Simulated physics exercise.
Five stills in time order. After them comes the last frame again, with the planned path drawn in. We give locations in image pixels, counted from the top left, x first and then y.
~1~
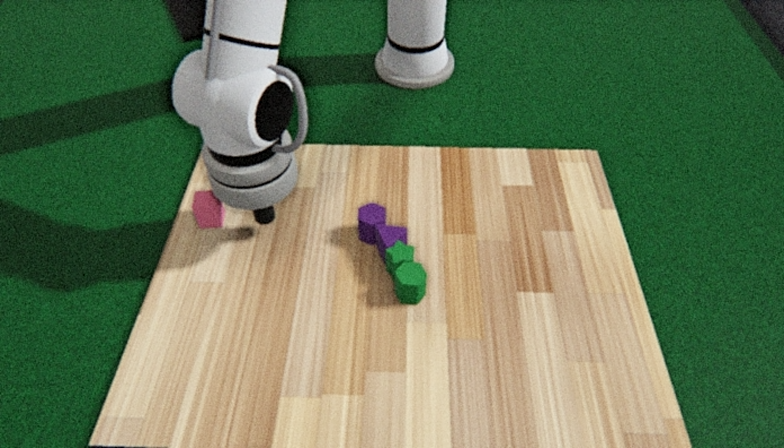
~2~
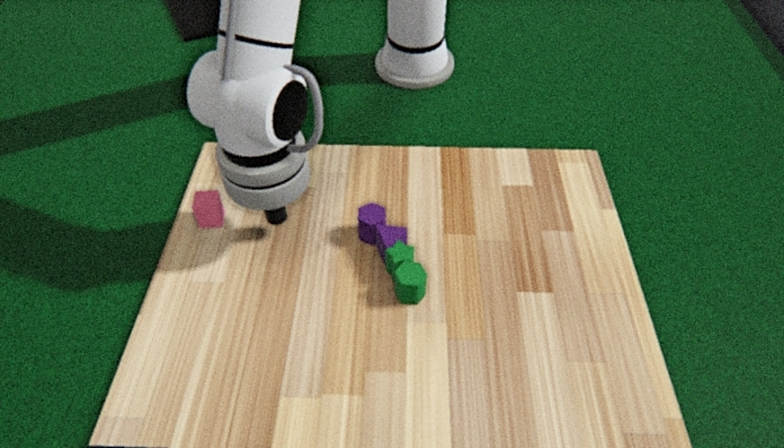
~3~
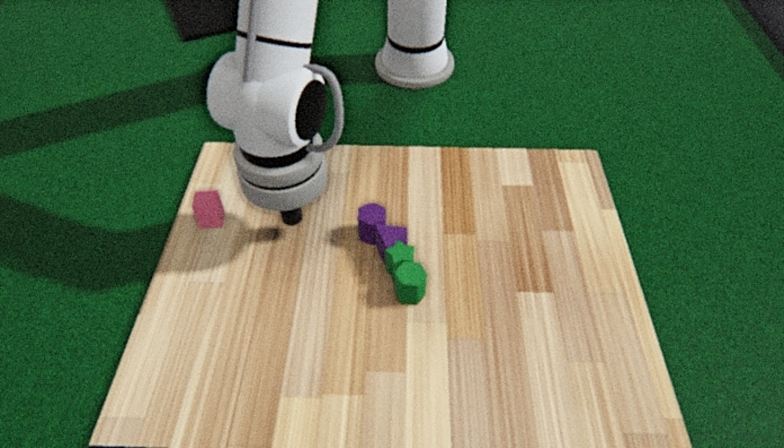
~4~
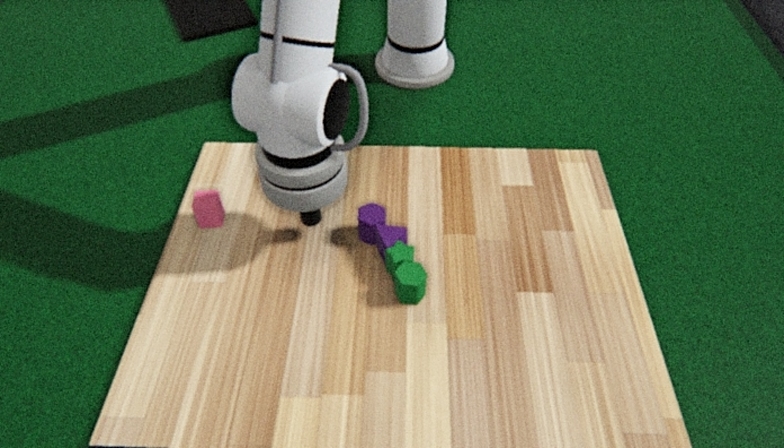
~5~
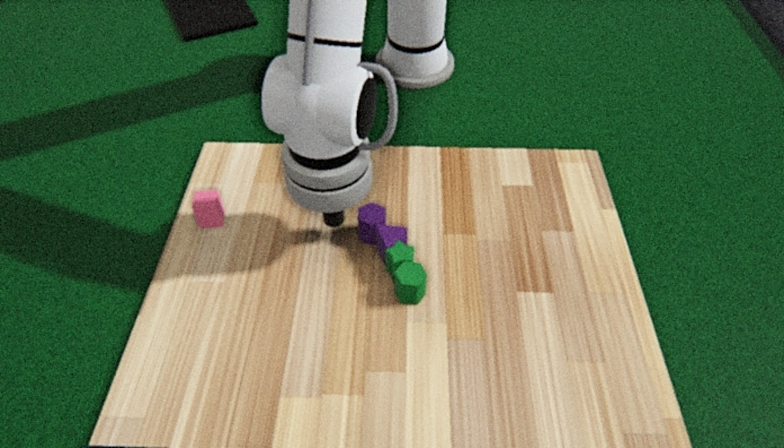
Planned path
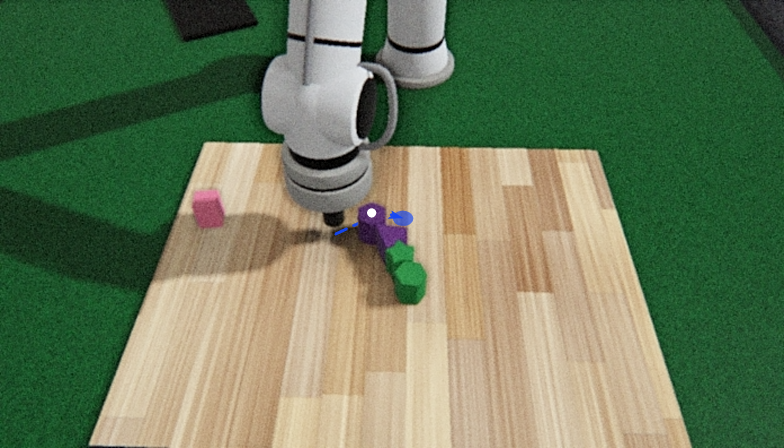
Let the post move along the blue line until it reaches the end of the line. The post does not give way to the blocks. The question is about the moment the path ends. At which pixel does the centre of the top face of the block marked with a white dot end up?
In the picture, that point is around (395, 214).
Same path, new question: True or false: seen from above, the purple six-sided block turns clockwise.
That claim is true.
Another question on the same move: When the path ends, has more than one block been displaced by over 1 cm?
Short answer: No.
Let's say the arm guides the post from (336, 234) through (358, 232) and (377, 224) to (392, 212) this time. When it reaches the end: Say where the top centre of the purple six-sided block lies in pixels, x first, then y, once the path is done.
The centre of its top face lies at (406, 207).
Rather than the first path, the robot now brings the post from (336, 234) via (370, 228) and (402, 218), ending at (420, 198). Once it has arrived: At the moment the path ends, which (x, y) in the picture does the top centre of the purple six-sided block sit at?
Around pixel (416, 213).
The line goes from (336, 234) through (358, 224) and (380, 215) to (403, 218); the dot is on the purple six-sided block.
What follows on the original path. One third of the way, post at (357, 210); purple six-sided block at (377, 212), turned 20° clockwise.
Two thirds of the way, post at (380, 201); purple six-sided block at (386, 210), turned 70° clockwise.
At the end, post at (403, 204); purple six-sided block at (395, 214), turned 120° clockwise; purple triangular block unmoved.
